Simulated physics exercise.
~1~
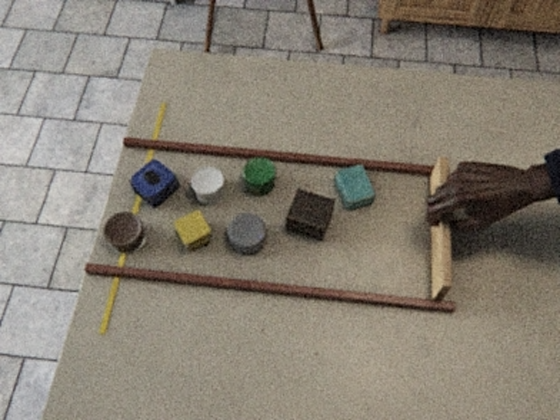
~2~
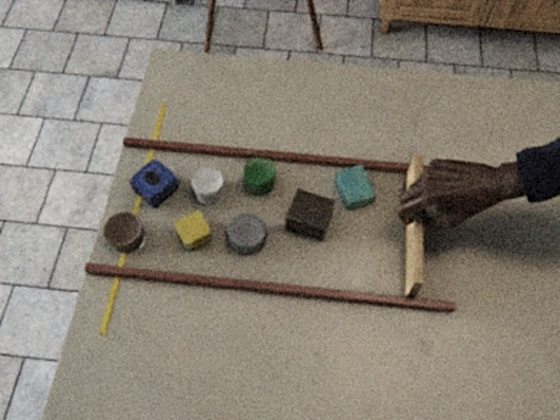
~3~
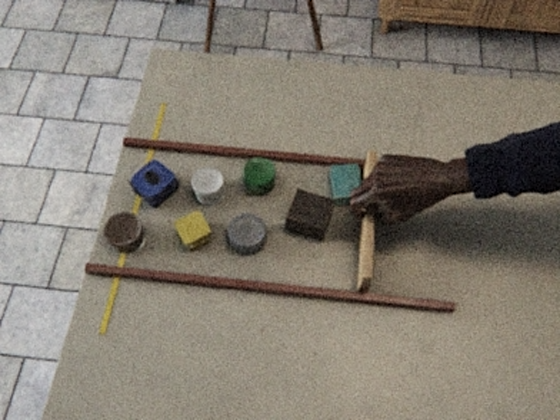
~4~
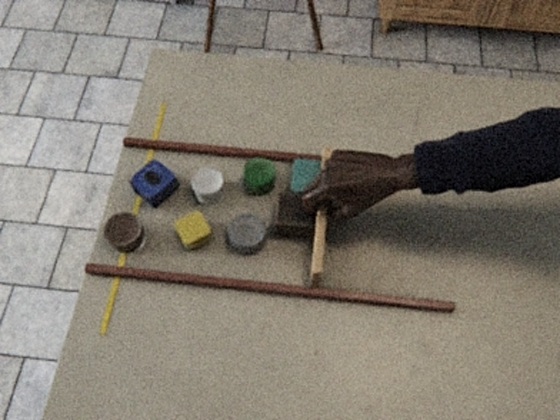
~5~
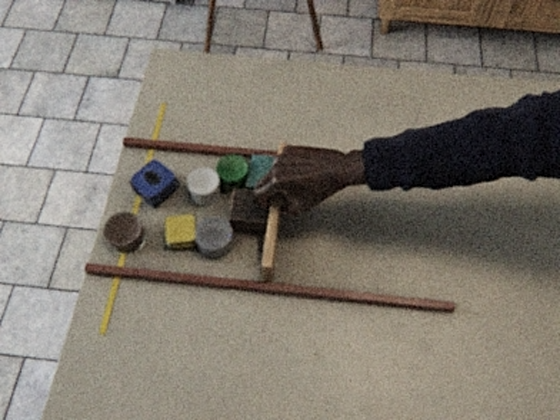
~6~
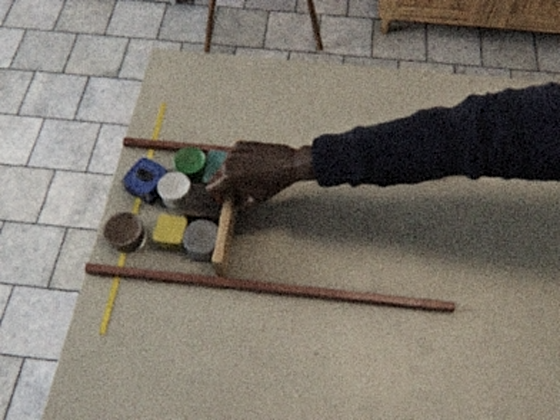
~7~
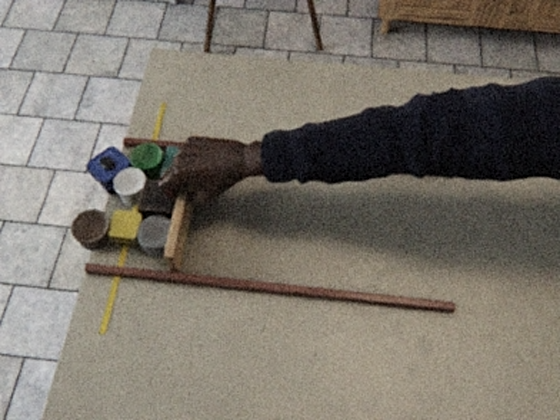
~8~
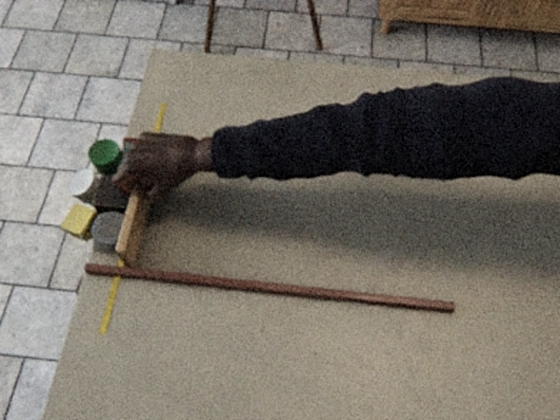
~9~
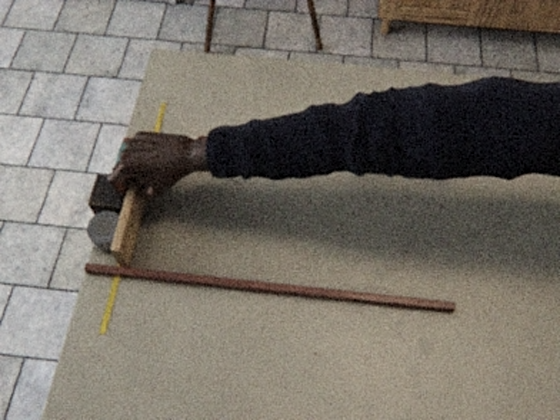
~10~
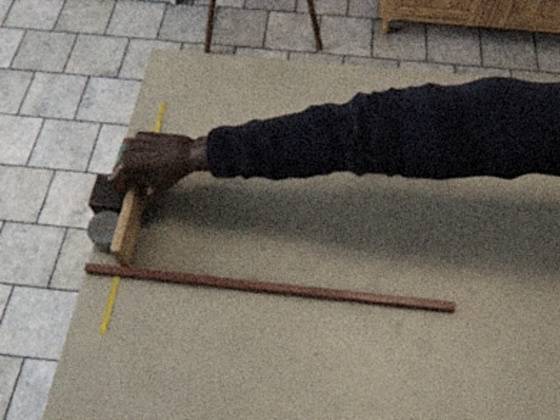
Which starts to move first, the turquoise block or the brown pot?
The turquoise block starts to move first, pushed left early in the sweep. The brown pot stays still until the board and the gathered things get close to the left edge.
On a beige tabletop above a tiled floor, a hand slides a wooden board left between two rails, gathering small coloured blocks and tins and pushing five over the left edge, before stopping near the yellow tape with a black block and a grey tin still at the edge.
